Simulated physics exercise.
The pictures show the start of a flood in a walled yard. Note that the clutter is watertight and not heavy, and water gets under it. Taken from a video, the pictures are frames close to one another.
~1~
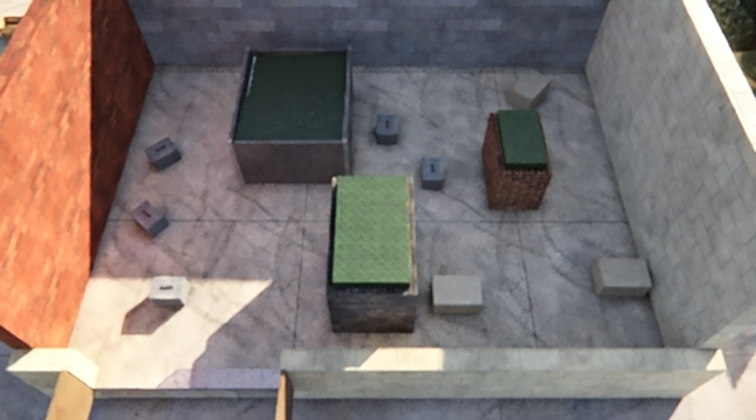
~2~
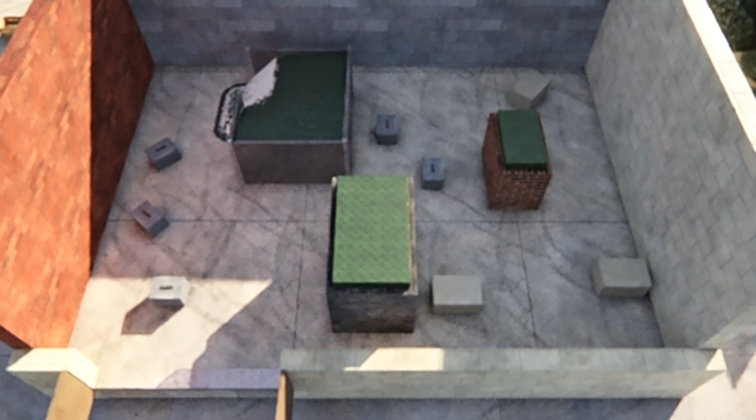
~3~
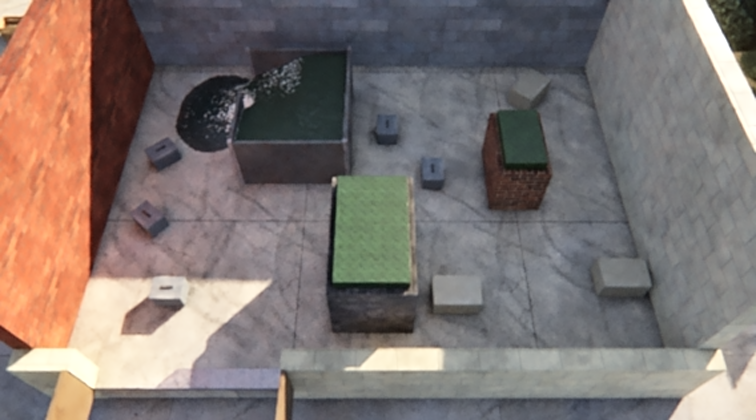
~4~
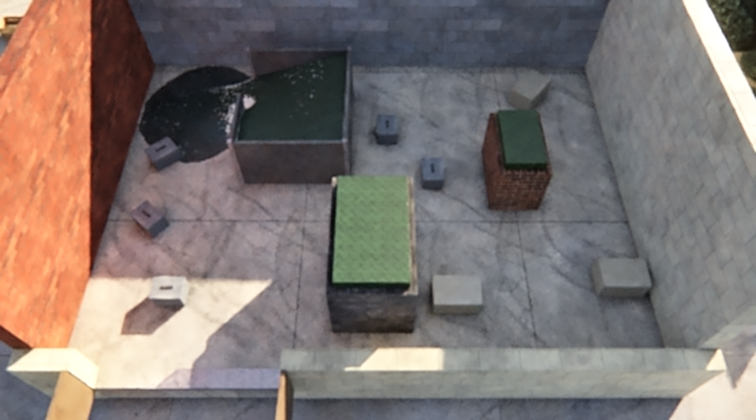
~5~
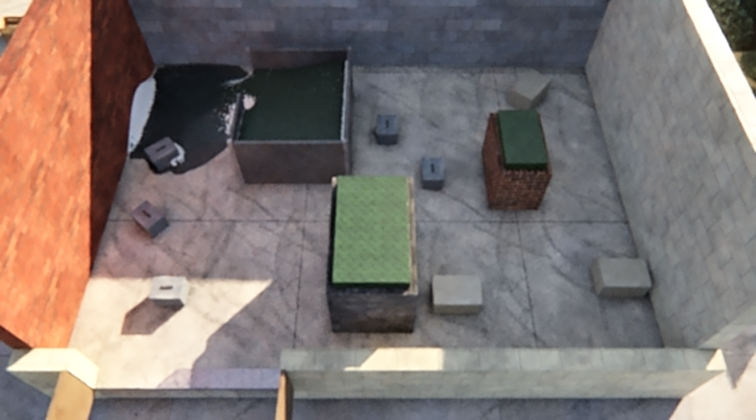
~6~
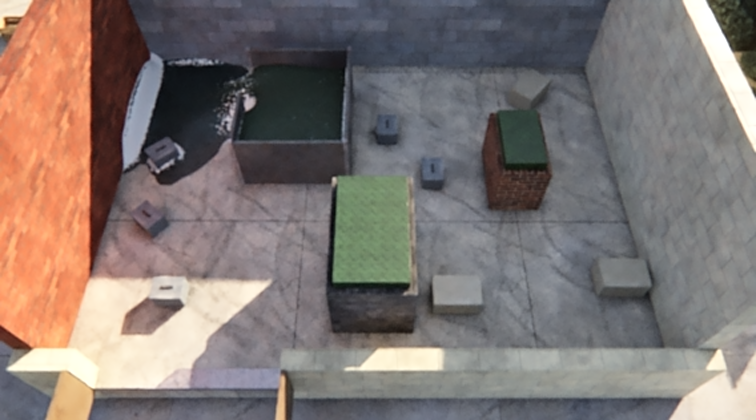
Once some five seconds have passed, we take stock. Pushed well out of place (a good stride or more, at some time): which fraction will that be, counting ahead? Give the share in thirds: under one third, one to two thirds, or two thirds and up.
Mid band.
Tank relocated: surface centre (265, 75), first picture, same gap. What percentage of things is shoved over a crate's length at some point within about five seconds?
Estimate: Near 40 per cent of them.
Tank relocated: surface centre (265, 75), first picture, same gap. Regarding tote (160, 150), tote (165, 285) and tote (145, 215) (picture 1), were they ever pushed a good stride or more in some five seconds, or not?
In turn: Beyond that mark, beyond that mark, beyond that mark.
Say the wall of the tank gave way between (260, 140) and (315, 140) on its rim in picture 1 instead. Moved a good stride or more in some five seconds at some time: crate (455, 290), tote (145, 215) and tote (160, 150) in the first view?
As listed: No, less than that, no.
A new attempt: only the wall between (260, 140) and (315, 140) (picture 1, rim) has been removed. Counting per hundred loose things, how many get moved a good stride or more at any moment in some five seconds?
Estimate: Some 20 per cent.
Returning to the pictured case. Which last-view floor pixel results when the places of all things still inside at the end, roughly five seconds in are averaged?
The remaining things centre around (424, 217).
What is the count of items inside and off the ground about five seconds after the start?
0 in all.
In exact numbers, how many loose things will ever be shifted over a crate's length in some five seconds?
I count 3 of them.
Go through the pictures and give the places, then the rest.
In the first frame, a tote at (167, 287) rests on the ground; a tote at (387, 124) rests on the ground; 0 of 8 have shifted.
In the second frame, a tote at (167, 287), on the bottom; a tote at (387, 124), on the bottom; 0 of 8 have shifted.
In the third frame, a tote at (167, 287) rests on the ground; a tote at (387, 124), on the bottom; 0 of 8 have shifted.
In the fourth frame, a tote at (167, 287) rests on the ground; a tote at (387, 124), on the bottom; 0 of 8 have shifted.
In the fifth frame, a tote at (167, 287), on the bottom; a tote at (387, 124), on the bottom; 0 of 8 have shifted.
In the sixth frame, a tote at (167, 287) rests on the ground; a tote at (387, 124), on the bottom; 0 of 8 have shifted.
A moment on, 0 of 8 are well off their spots; 0 afloat.
Next, 2 of 8 are well off their spots; 0 afloat.
Later, 3 of 8 are well off their spots; 0 afloat.
In the end, 3 of 8 are well off their spots, and 3 have been at some point; 0 afloat.
